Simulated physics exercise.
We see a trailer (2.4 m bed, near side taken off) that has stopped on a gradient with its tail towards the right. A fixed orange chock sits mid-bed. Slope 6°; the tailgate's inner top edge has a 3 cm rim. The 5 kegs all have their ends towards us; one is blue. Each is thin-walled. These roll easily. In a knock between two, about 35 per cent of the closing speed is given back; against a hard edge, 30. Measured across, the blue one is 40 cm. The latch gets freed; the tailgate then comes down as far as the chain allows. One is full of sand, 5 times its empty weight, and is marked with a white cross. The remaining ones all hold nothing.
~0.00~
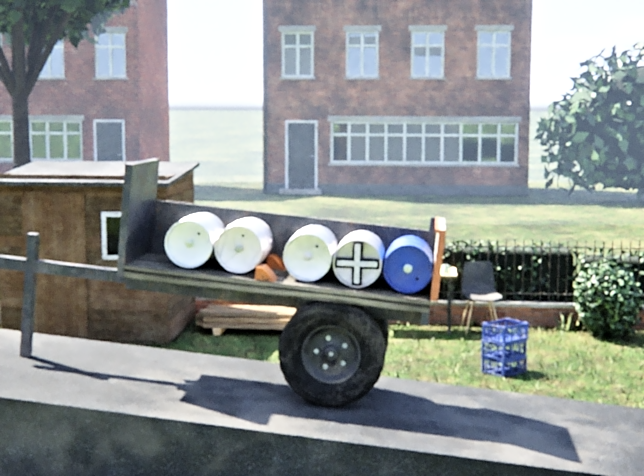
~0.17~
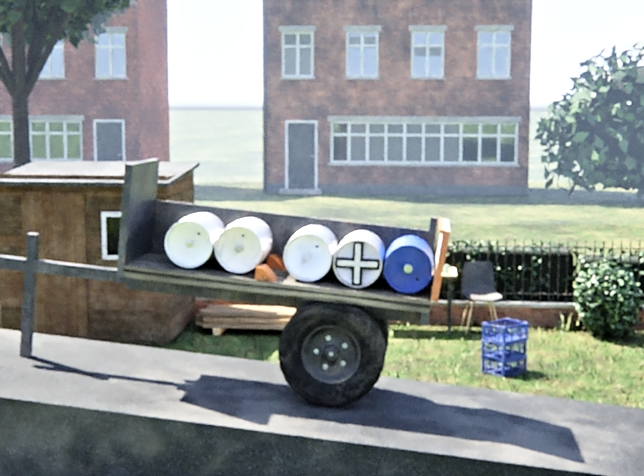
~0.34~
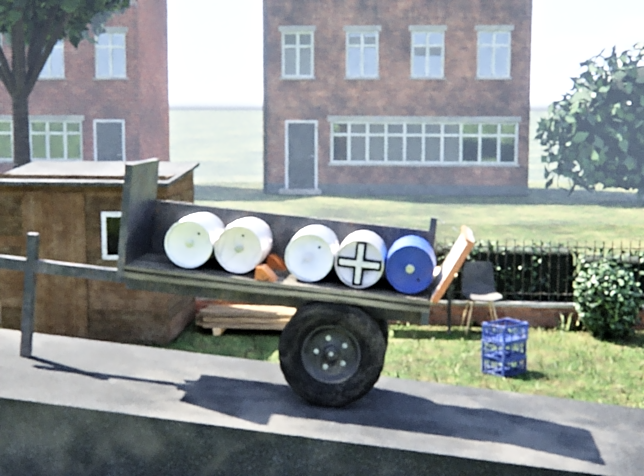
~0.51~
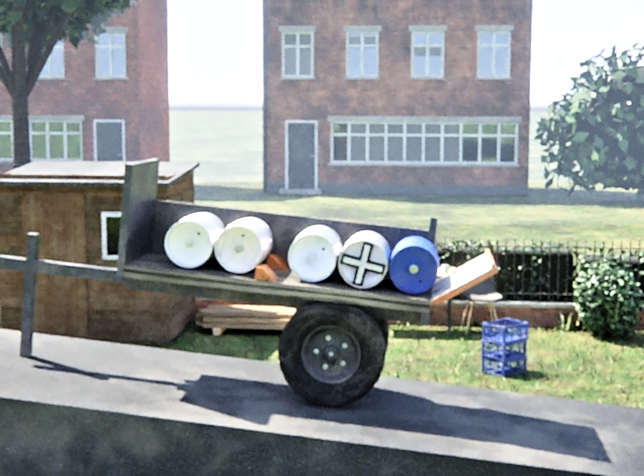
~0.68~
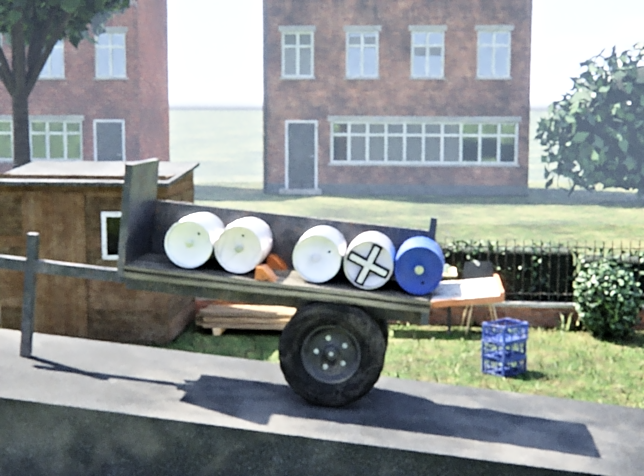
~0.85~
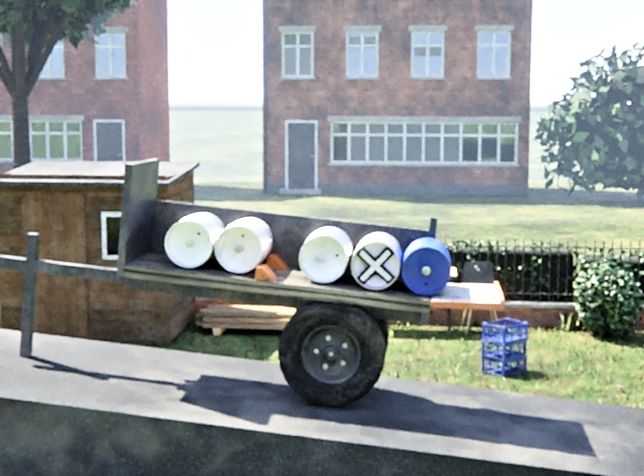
In the video, an orange tailgate on a sloping trailer swings down to the right until roughly level, while the blue barrel, the white barrel marked with a cross and another white one beside it roll slightly right.
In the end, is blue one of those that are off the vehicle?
It escapes.
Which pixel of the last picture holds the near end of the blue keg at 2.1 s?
Around pixel (517, 274).
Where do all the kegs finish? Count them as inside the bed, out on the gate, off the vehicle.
3, 1 and 1.
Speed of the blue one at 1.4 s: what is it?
The speed is close to 0.6 m/s.
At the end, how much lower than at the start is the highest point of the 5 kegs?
Some 0 centimetres.
After 1.4 s, blue is on the gate, 20 cm past the hinge, rolling right; 0 of 5 are out.
After 2.1 s, blue is dropping off the gate; 1 of 5 is out.
At rest (4.4 s), blue is off the vehicle; 1 of 5 is out.
